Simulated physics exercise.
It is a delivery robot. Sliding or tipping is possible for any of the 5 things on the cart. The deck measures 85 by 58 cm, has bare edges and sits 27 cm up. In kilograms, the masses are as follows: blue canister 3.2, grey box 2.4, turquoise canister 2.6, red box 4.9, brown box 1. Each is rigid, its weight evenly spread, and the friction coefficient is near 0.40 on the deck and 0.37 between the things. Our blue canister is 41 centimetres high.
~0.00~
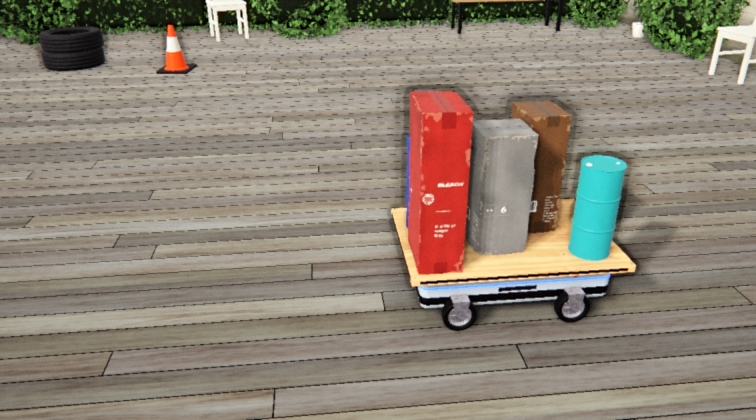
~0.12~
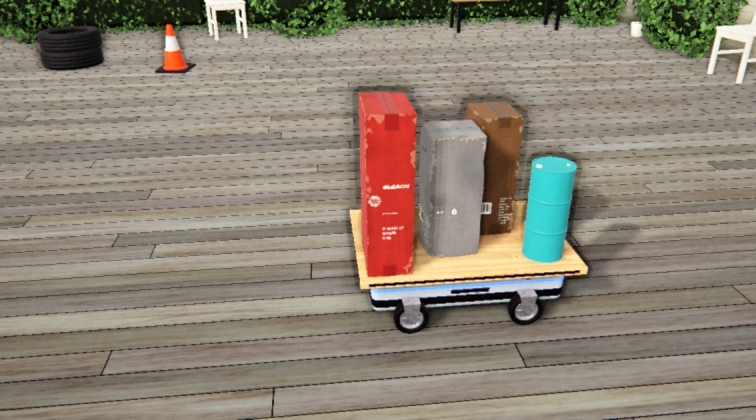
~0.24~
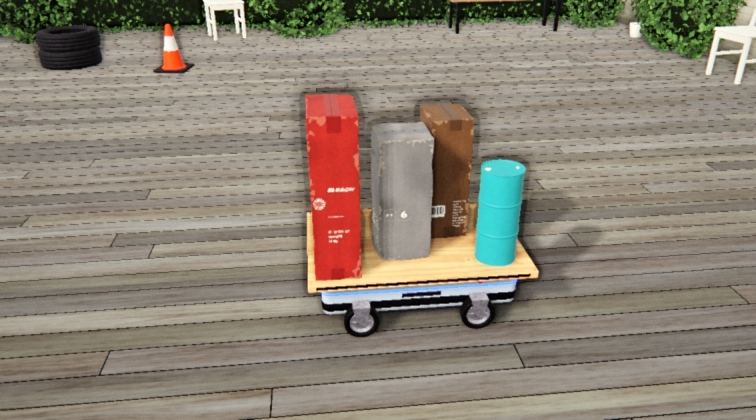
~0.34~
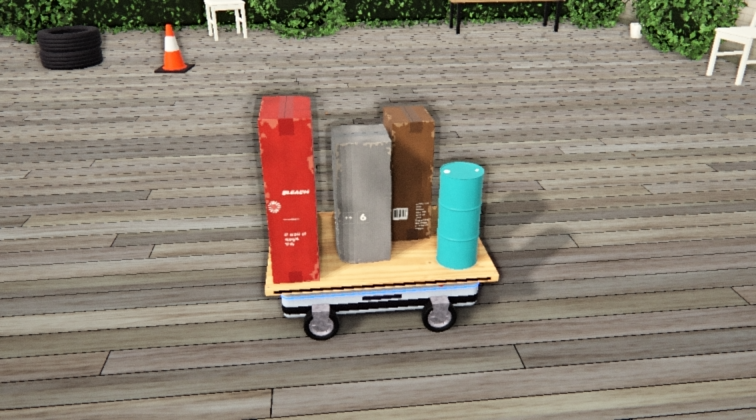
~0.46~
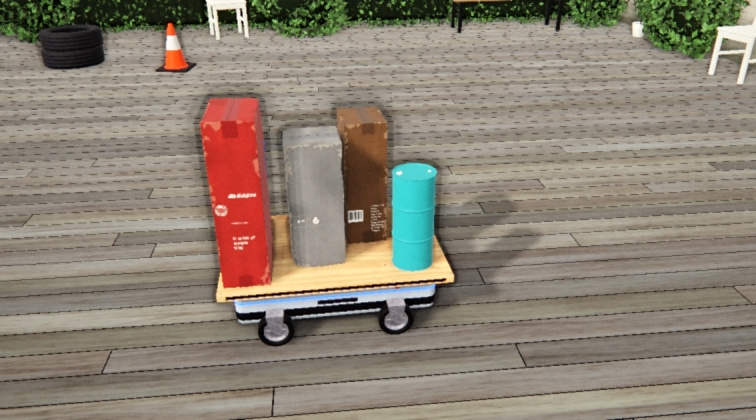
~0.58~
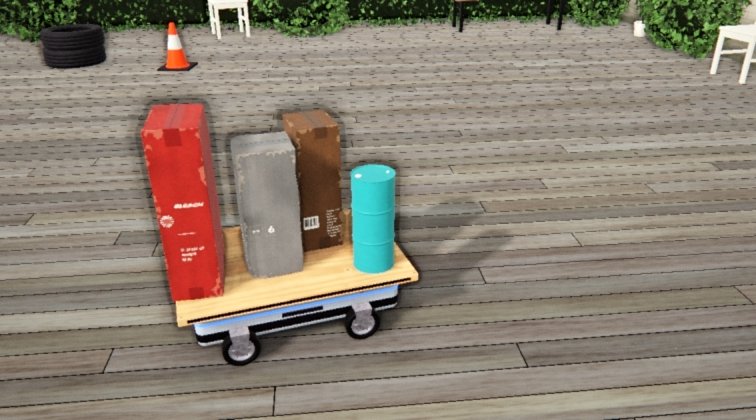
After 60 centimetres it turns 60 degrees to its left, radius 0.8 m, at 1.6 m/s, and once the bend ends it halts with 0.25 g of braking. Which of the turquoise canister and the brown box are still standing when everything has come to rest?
The turquoise canister is, the brown box is.
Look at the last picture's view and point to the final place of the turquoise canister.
Near (95, 388).
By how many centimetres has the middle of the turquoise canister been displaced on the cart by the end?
It ends up around 0 cm from its start.
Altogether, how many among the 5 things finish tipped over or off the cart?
I get 2.
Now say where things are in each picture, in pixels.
Cart has run 0 cm; turquoise canister (596, 209); brown box (534, 168), in the first frame.
Cart has run 19 cm; red box (386, 185), in the second frame.
Cart has run 38 cm; grey box (401, 192); red box (334, 188), in the third frame.
Cart has run 54 cm; grey box (361, 195), in the fourth frame.
Cart has run 74 cm, turned 2°; red box (241, 193), in the fifth frame.
Cart has run 93 cm, turned 13°; turquoise canister (373, 220); brown box (314, 181), in the sixth frame.
After 0.78 s, cart has run 125 cm, turned 36°; blue canister now off the cart; red box 4° off upright; grey box moved 6 cm.
After 1.18 s, cart has run 188 cm, turned 60°; red box 5° off upright; grey box moved 8 cm.
After 1.58 s, cart has run 223 cm, turned 60°; red box now off the cart; grey box moved 8 cm.
In the end (2.2 s), off the cart and tipped over, blue canister and red box; the other 3 under 10 cm from the start. In the last view, turquoise canister near (95, 388).
